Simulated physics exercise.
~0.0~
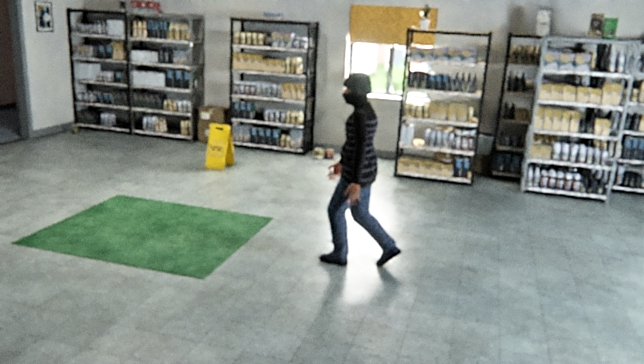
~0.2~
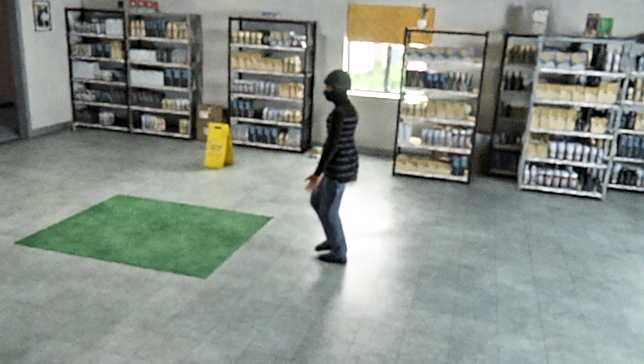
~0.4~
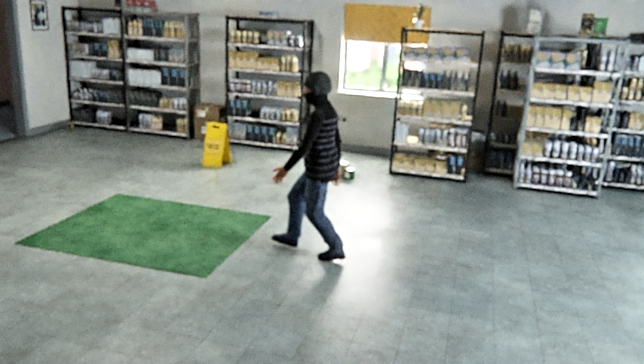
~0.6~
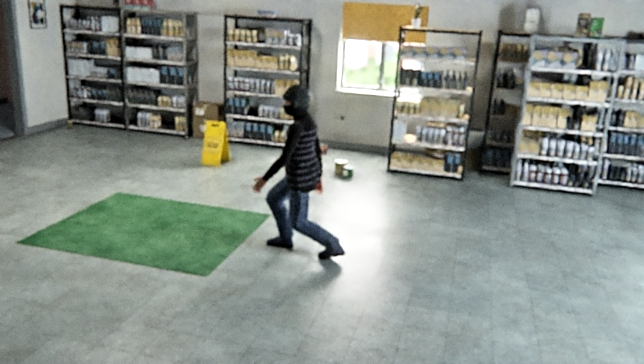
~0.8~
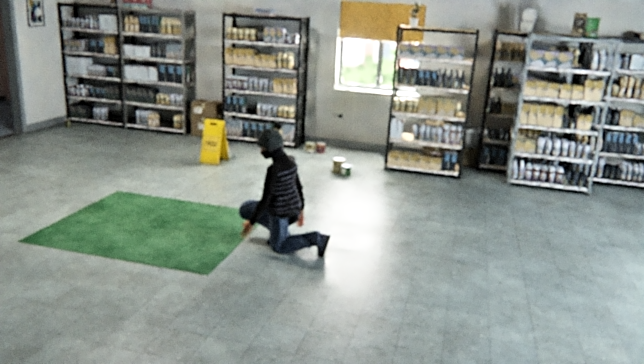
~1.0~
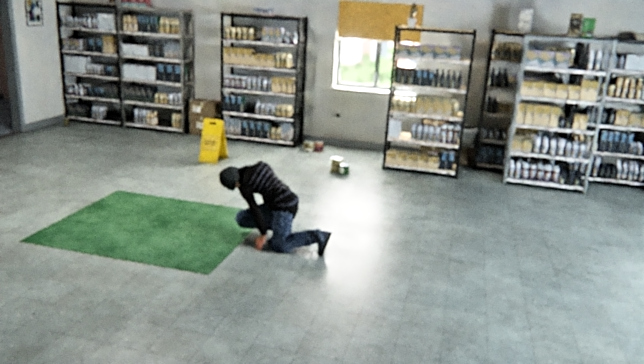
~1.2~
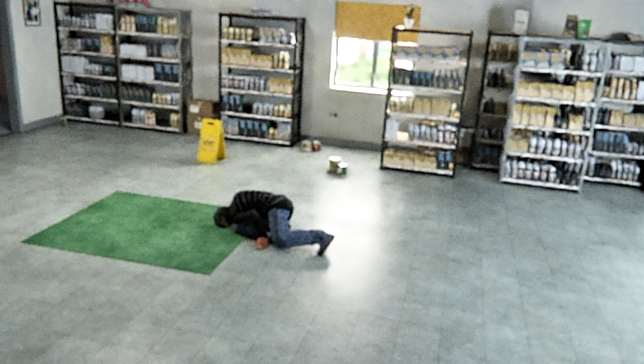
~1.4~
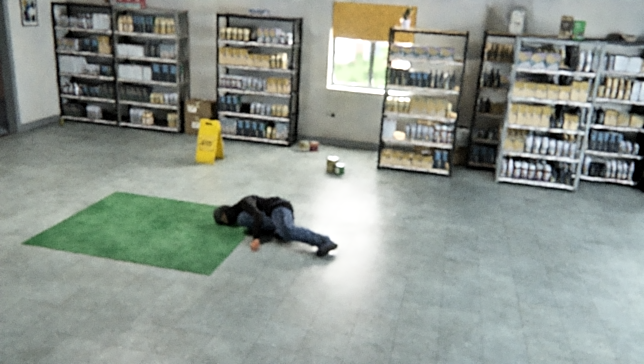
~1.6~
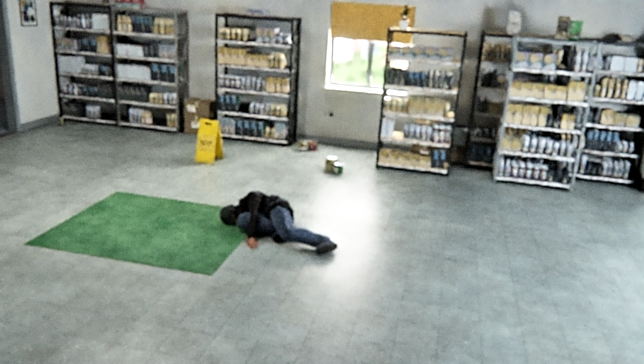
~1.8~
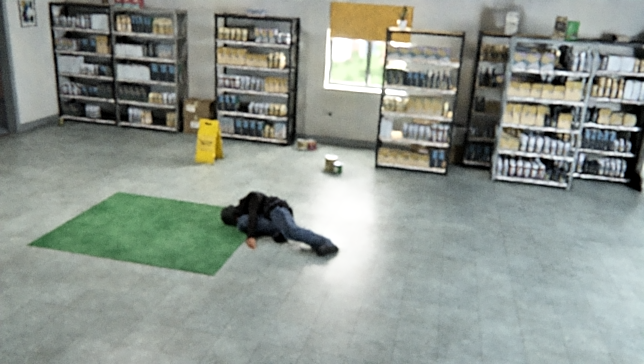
A person in a dark cap and striped jacket walked left across a shop floor toward a green mat, sank to their knees, folded forward and slumped onto one side, ending still with their head over the mat's near edge and hips short of it.
